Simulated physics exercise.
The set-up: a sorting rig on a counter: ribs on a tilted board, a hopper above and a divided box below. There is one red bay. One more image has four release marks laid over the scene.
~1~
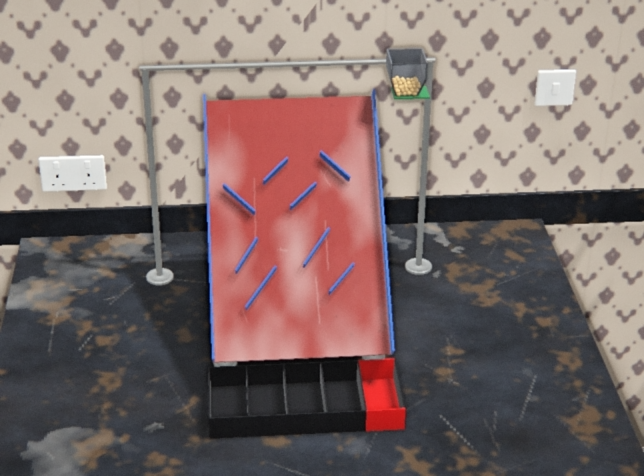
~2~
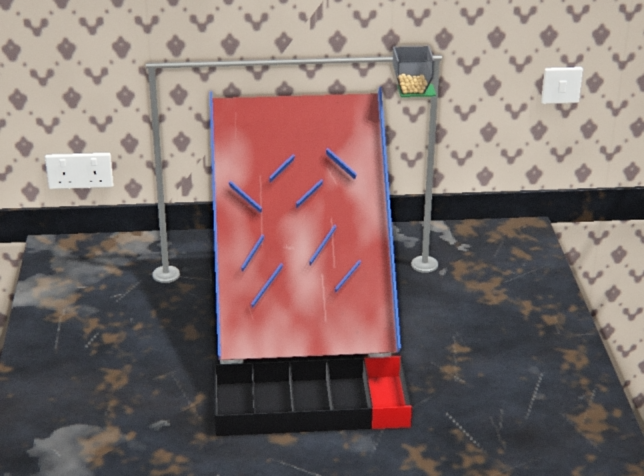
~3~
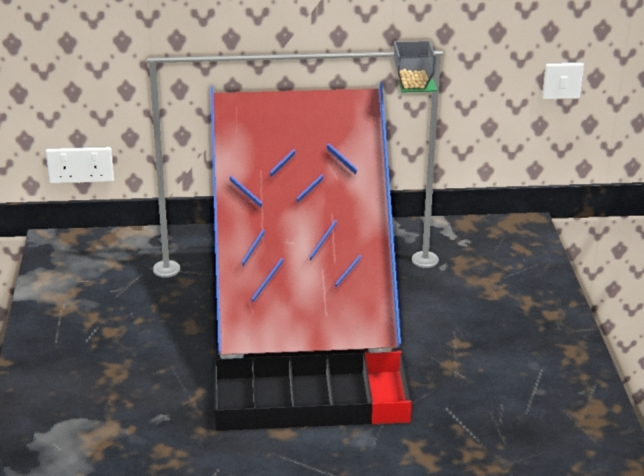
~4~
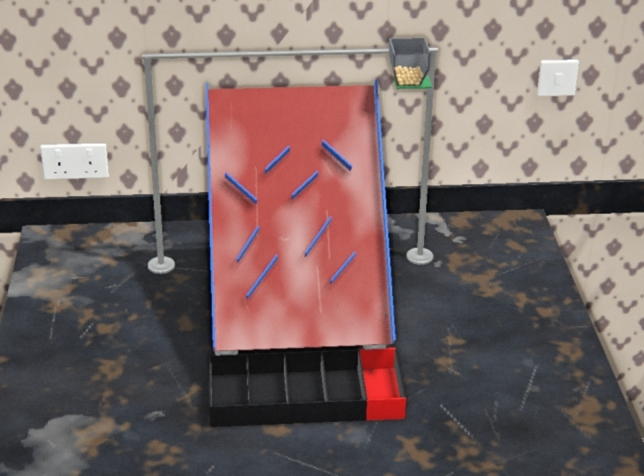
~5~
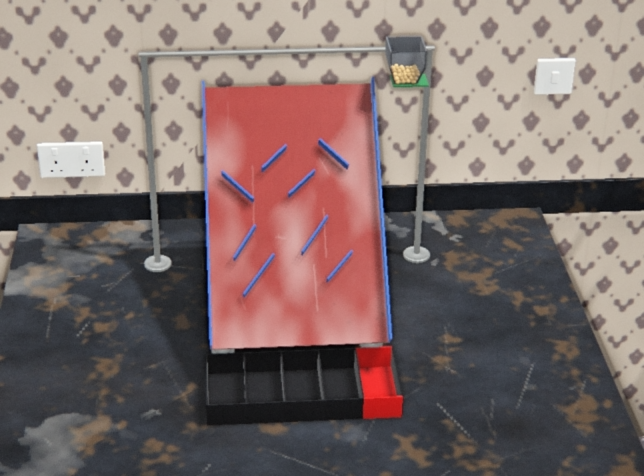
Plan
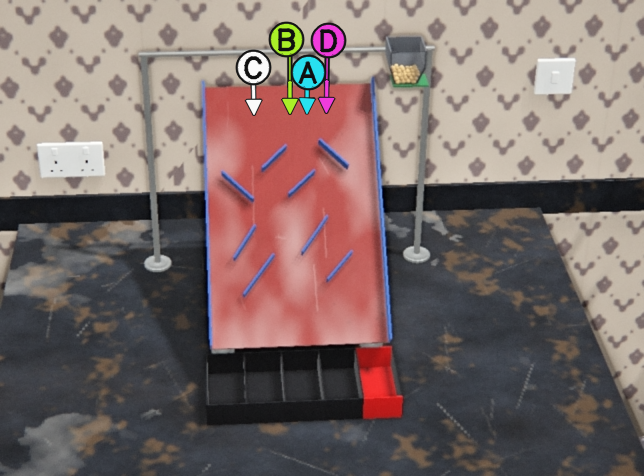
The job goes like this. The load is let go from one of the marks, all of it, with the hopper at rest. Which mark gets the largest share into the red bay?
D beats the others.
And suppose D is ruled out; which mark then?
It is A.
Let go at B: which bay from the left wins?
The first from the left.
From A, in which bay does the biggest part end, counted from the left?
The first.
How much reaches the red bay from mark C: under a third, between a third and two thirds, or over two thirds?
Mark C gives under a third.
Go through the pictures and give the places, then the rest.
The first frame shows hopper at (406, 85), dried chickpeas, door shut.
The second frame shows ribs (270, 178) to (294, 155), (327, 149) to (356, 175), (230, 181) to (261, 209).
The third frame shows ribs (298, 199) to (323, 175), (243, 263) to (264, 230), (311, 257) to (336, 220).
The fourth frame shows ribs (247, 296) to (277, 255), (331, 280) to (355, 252).
The fifth frame shows red bay at (383, 406), number 5 of 5 from the left.
On the marked copy, mark A meets the board at (307, 108); mark B meets the board at (289, 108); mark C meets the board at (253, 109); mark D meets the board at (326, 107).
With A, about a quarter in the red bay, most in other bays.
With B, a small part in the red bay, nearly all in other bays.
With C, none in the red bay, nearly all in other bays.
With D, most in the red bay, about a quarter in other bays.
